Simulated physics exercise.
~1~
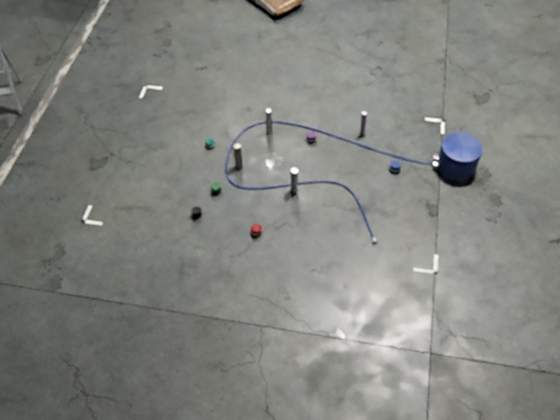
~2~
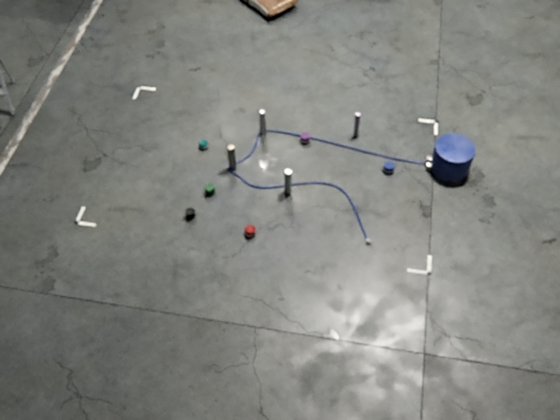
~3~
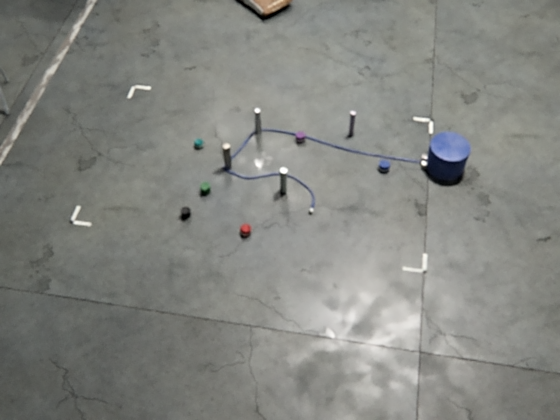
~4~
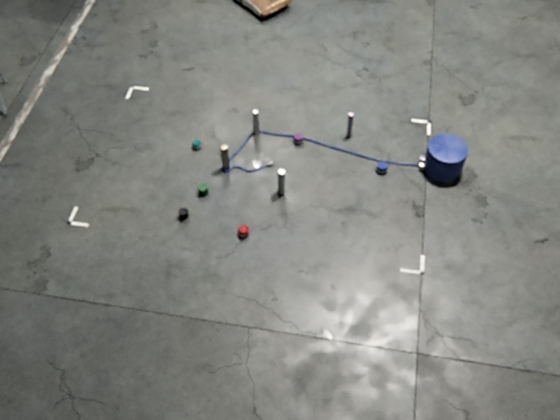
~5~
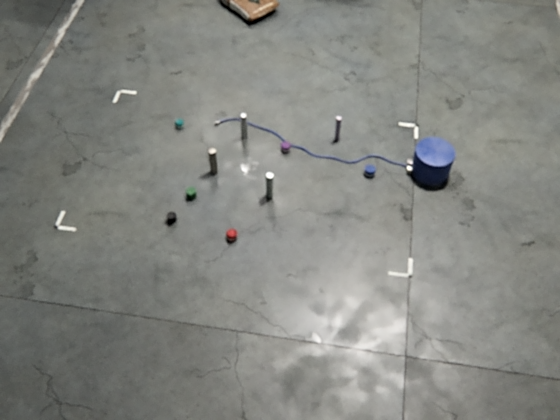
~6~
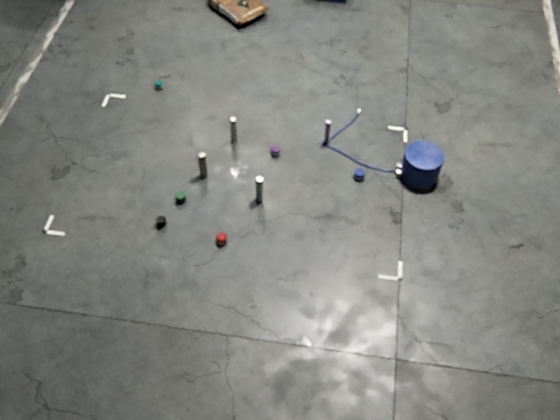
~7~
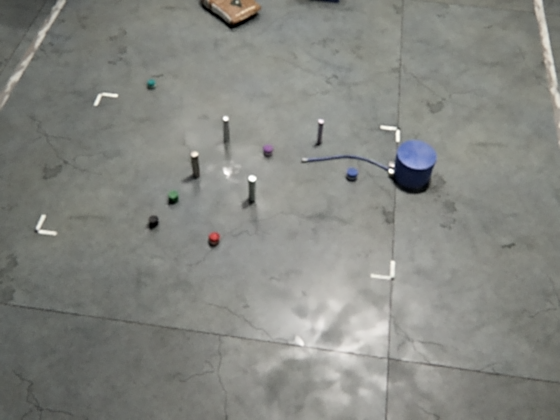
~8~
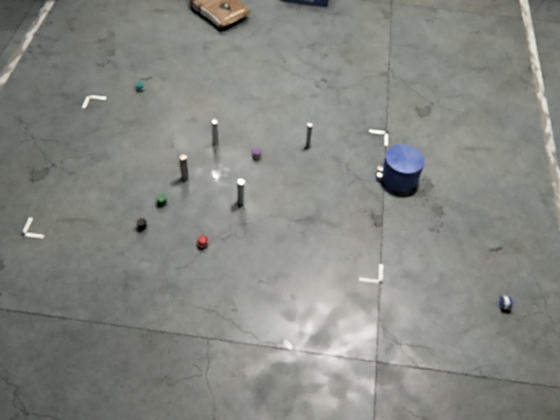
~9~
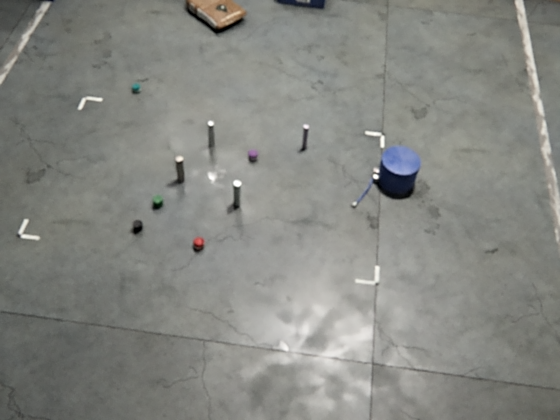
Blue reel winding in a cable around posts on a concrete floor, shifting the teal container and knocking the blue one away.
